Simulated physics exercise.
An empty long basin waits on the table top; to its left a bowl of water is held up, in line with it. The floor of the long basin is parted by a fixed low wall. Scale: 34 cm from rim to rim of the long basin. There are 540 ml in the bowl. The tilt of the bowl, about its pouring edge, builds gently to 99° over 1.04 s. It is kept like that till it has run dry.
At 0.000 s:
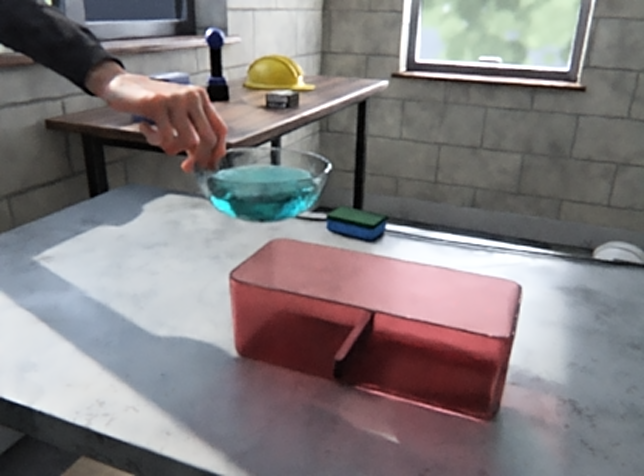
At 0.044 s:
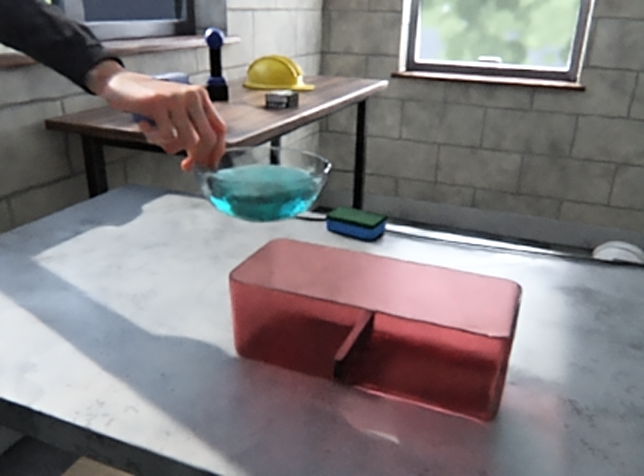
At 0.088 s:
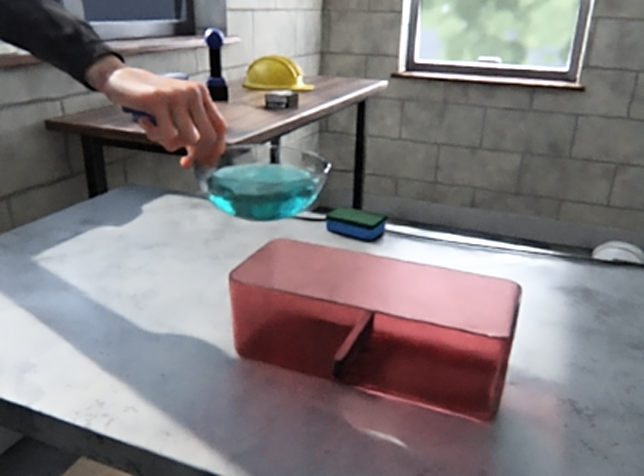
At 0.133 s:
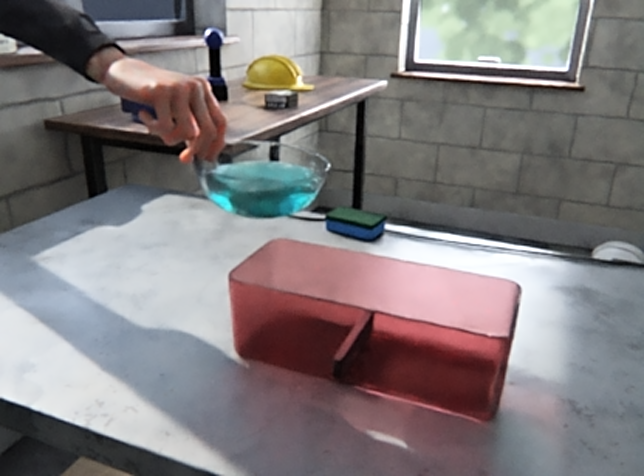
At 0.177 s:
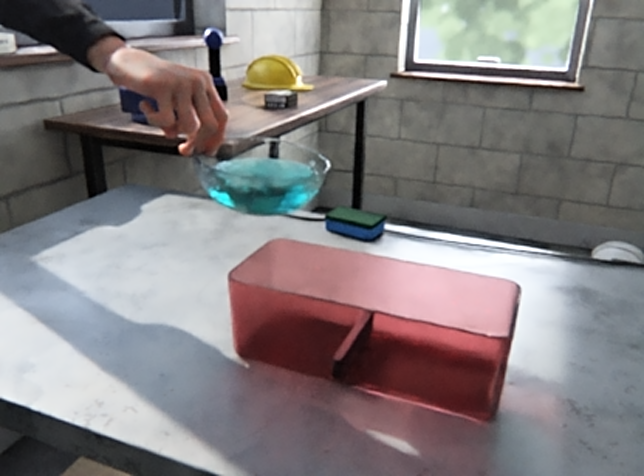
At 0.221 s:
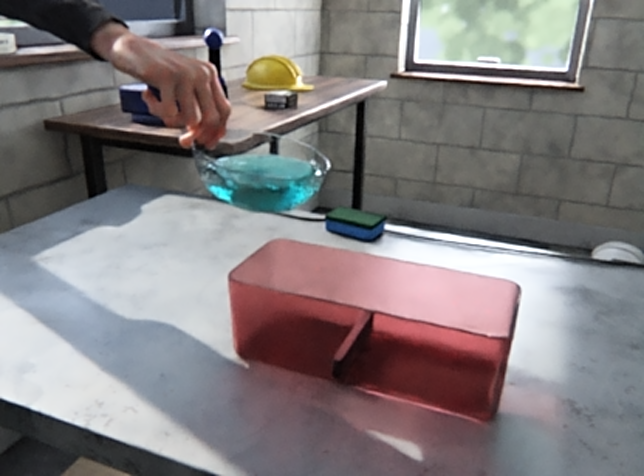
A hand held a glass bowl of blue-green water above a gray table, to the left of an empty, reddish see-through basin with a divider, and slowly tilted the bowl slightly toward the right.
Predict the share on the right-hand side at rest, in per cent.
About 88 per cent.
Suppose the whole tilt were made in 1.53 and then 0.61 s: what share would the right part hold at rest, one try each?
First 90, then 70 per cent.
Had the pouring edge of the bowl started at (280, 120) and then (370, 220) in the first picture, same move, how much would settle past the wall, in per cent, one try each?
First 70, then 95 per cent.
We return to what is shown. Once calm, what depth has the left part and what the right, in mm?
Left about 2 mm, right about 20 mm.
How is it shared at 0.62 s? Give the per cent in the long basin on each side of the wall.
Near 2 on the left, 4 on the right.
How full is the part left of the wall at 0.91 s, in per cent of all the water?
Near 5 in a hundred.
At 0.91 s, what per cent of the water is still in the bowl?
Some 1 per cent.
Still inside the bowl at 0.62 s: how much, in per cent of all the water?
About 52 per cent.
After 0.62 s the tilt is 64° and 51 per cent is still to pour, 2 is left of the wall and 4 right of it.
After 0.91 s the tilt is 95° and 1 per cent is still to pour, 5 is left of the wall and 78 right of it.
After 1.21 s the tilt is 99° and 0 per cent is still to pour, 11 is left of the wall and 88 right of it.
After 1.54 s the tilt is 99° and 0 per cent is still to pour, 11 is left of the wall and 88 right of it.
In the end 11 per cent lies left of the wall, 88 right of it and 1 outside.
